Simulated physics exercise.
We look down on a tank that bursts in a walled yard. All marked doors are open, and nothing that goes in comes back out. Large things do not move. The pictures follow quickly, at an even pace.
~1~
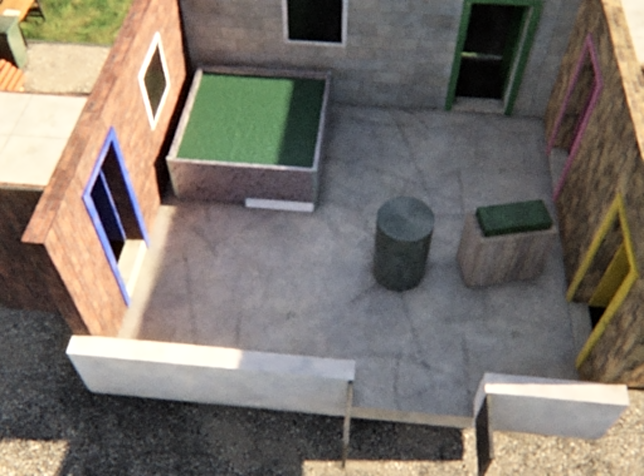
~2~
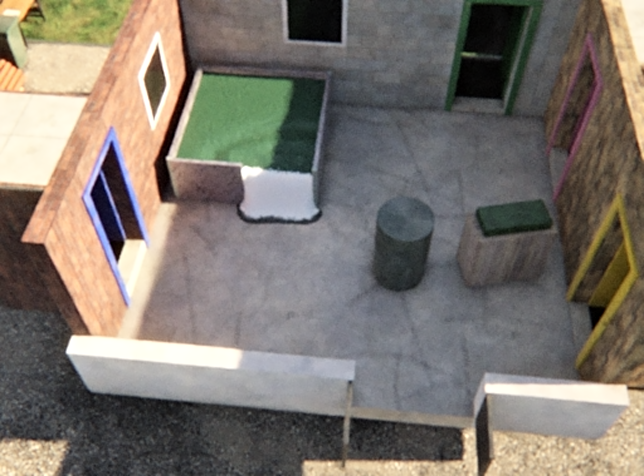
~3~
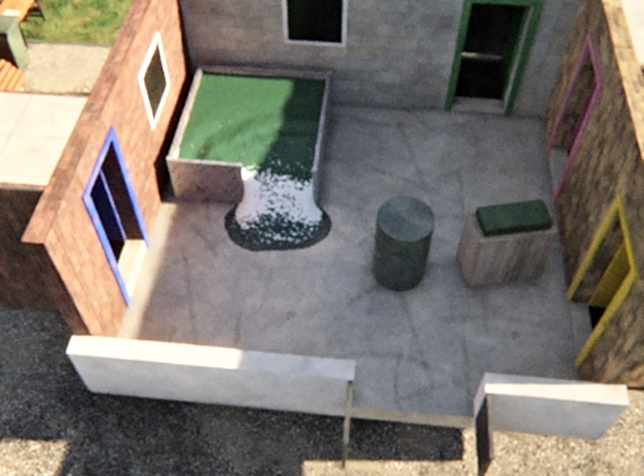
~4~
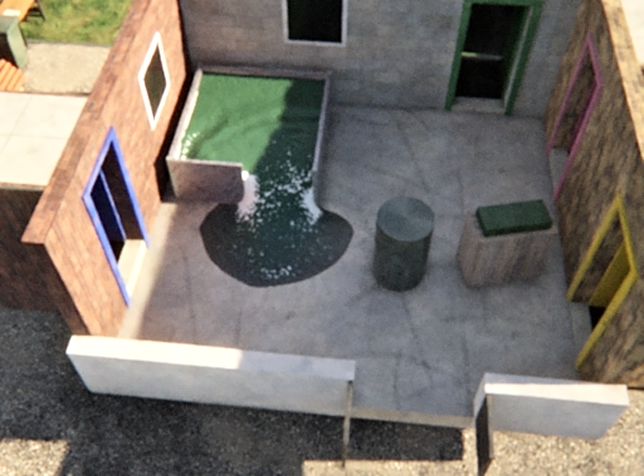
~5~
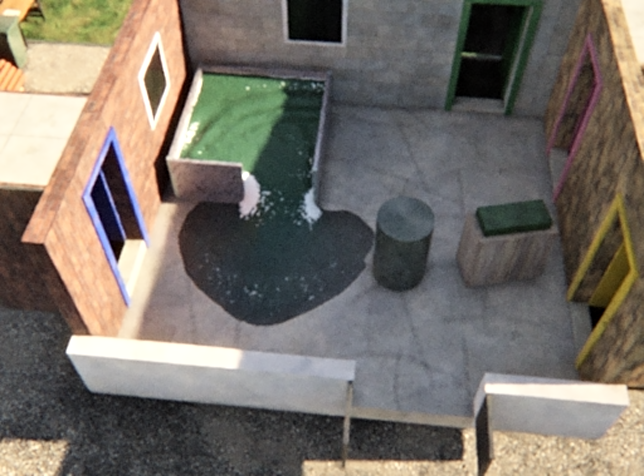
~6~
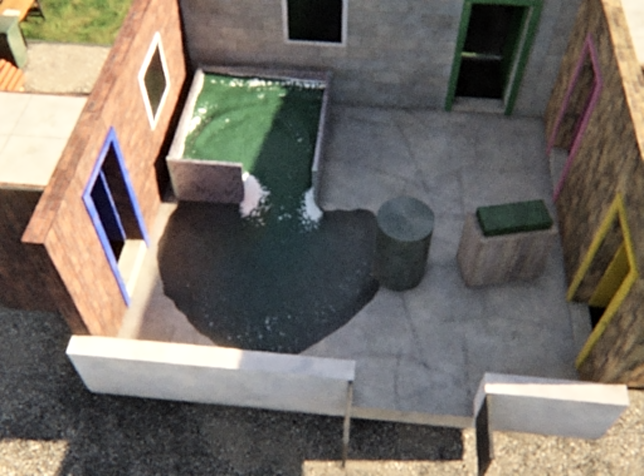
A walled yard with a grey floor is seen from above by a still camera. A low tank of green water stands at the back left, with a blue-edged doorway to its left, a dark green cylinder and a green-topped box to its right, and a low white wall in front. The tank's front opens and foaming water pours out, spreading forward and sideways in a widening dark pool that reaches the cylinder.
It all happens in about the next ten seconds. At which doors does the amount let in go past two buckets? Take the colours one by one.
At the end, green door: Not too much gets in there, pink door: Not too much gets in there, yellow door: Too much gets in there, blue door: Not too much gets in there.
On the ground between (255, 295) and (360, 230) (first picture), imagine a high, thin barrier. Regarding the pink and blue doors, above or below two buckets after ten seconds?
The pink remains below and the blue ends up above.
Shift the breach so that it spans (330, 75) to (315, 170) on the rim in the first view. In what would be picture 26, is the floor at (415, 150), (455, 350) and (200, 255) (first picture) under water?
As listed: Wet, under water, dry.
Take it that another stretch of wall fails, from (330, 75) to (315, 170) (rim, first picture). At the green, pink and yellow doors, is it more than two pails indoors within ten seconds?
As I see it, the green door breaks the limit, the pink door breaks the limit and the yellow door breaks the limit.
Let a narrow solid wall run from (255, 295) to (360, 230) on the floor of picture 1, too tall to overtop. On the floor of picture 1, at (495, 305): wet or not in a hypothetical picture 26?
Looks like that place is unwetted.
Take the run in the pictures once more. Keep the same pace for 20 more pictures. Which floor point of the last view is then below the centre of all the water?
Somewhere near (270, 235).
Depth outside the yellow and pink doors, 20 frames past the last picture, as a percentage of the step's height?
I'd put it at close to 160 and 0 per cent.
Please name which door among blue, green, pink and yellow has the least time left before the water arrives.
I'd say it's the one in blue.
A moment on, water covers 35 % of the floor; the green door not reached, the pink door not reached, the yellow door not reached, the blue door wet at the sill, nothing in.
Next, water covers 45 % of the floor; the green door not reached, the pink door not reached, the yellow door not reached, the blue door wet at the sill, nothing in.
Then, water covers 50 % of the floor; the green door not reached, the pink door not reached, the yellow door wet at the sill, nothing in, the blue door wet at the sill, nothing in.
Later, water covers 75 % of the floor; the green door not reached, the pink door wet at the sill, nothing in, the yellow door over two buckets in, the blue door wet at the sill, nothing in.
In the end, water covers 95 % of the floor; the green door wet at the sill, nothing in, the pink door wet at the sill, nothing in, the yellow door far over two buckets in, the blue door wet at the sill, nothing in.
